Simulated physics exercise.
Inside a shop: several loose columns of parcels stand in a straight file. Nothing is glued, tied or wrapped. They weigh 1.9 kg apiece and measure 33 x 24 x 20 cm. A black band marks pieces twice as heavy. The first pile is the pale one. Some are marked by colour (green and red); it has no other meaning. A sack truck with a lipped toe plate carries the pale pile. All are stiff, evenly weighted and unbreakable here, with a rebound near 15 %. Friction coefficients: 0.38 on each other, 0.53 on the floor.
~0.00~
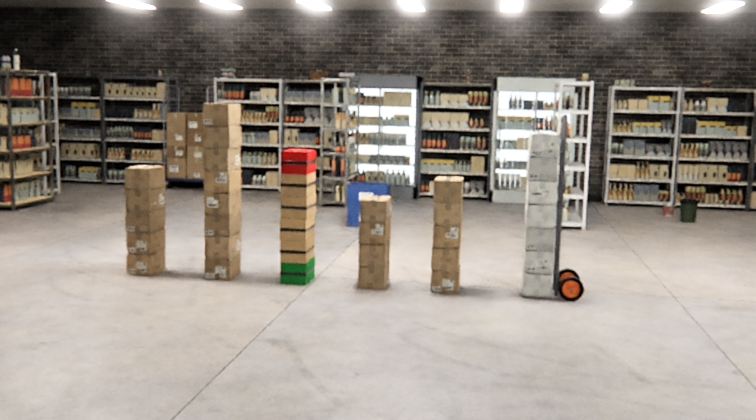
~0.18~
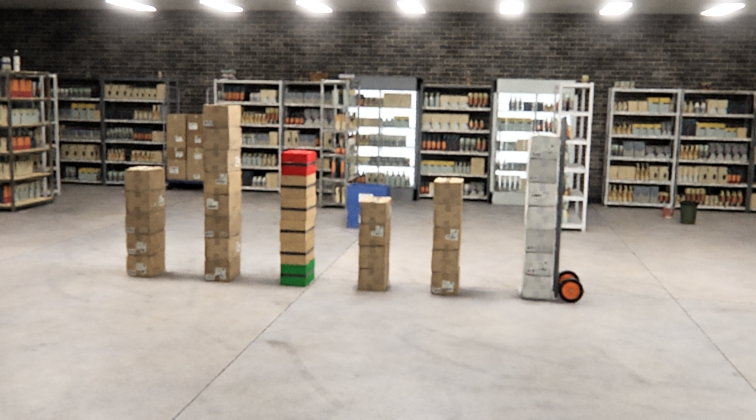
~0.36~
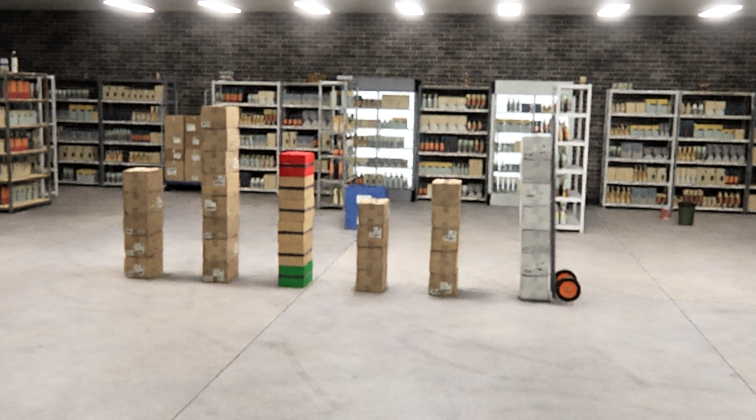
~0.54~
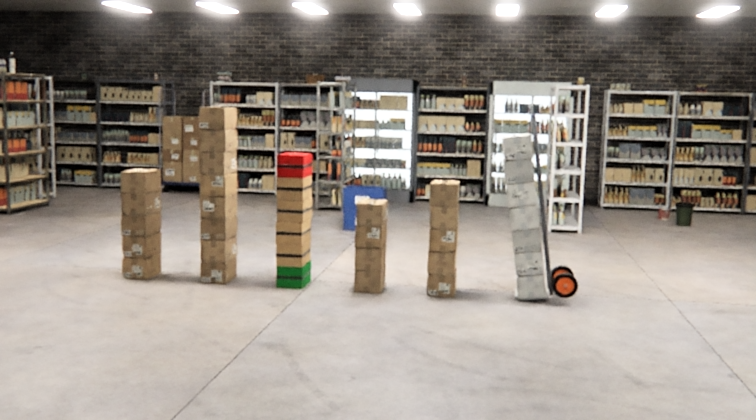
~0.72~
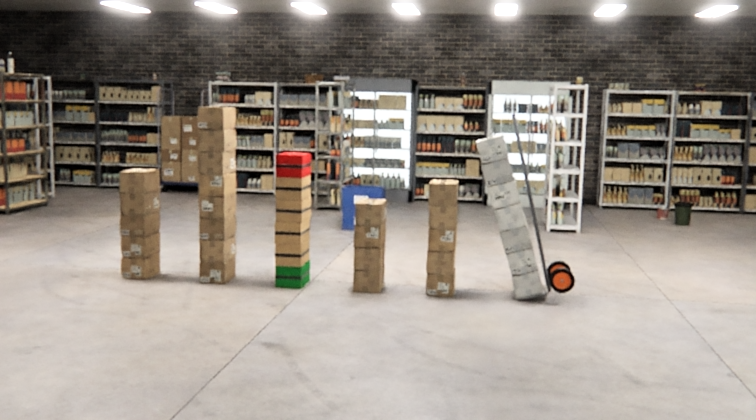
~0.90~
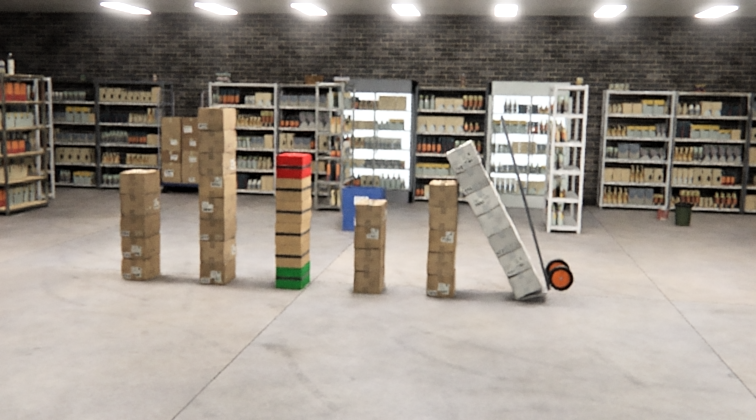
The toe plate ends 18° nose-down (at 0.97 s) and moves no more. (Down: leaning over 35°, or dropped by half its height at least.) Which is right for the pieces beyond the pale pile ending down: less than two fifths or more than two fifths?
Ending down: More than two fifths.
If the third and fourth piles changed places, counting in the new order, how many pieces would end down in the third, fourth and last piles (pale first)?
In that case third 5, fourth 3, last 4.
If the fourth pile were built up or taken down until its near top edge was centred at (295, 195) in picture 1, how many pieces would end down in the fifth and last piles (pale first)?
Then fifth 7, last 4.
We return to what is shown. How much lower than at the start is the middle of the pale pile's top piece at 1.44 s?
Some 30 cm lower.
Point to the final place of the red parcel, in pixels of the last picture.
At about (173, 233).
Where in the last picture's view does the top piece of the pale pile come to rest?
At about (301, 229).
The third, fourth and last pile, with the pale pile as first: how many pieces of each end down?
Pieces: Third 4, fourth 6, last 4.
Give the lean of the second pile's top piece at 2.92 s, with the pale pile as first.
Roughly 40° from upright.
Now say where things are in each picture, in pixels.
In the first frame (we follow the side turned to the camera), truck frame (564, 153) 0° forward; red parcel (294, 163); green parcel (293, 274); no other piece has moved.
The second frame shows truck frame (564, 155) 0° forward; red parcel (294, 164).
The third frame shows truck frame (554, 154) 3° forward; green parcel (291, 277).
The fourth frame shows truck frame (538, 153) 8° forward, top of the pale pile leaning 8°; red parcel (290, 166); no other piece has moved.
The fifth frame shows truck frame (521, 151) 14° forward, top of the pale pile leaning 17°; red parcel (289, 166); no other piece has moved.
The sixth frame shows truck frame (511, 152) 18° forward, top of the pale pile leaning 28°; red parcel (289, 167); green parcel (289, 278); no other piece has moved.
Around 1.44 s, 7 of the pale pile down; none of the 28 other parcels down, 7 disturbed.
Around 2.92 s, 7 of the pale pile down; 14 of the 28 other parcels down; green parcel tipped 44°; red parcel tipped 23°, 14 cm lower.
Around 3.86 s, 7 of the pale pile down; 26 of the 28 other parcels down; green parcel tipped 60°; red parcel tipped 52°, 66 cm lower.
Finally (5.7 s), 7 of the pale pile down; 26 of the 28 other parcels down; green parcel tipped 62°; red parcel tipped 52°, 66 cm lower. That is 93 per cent. Seen by the last camera, middles, green parcel near (278, 268), red parcel near (173, 233).
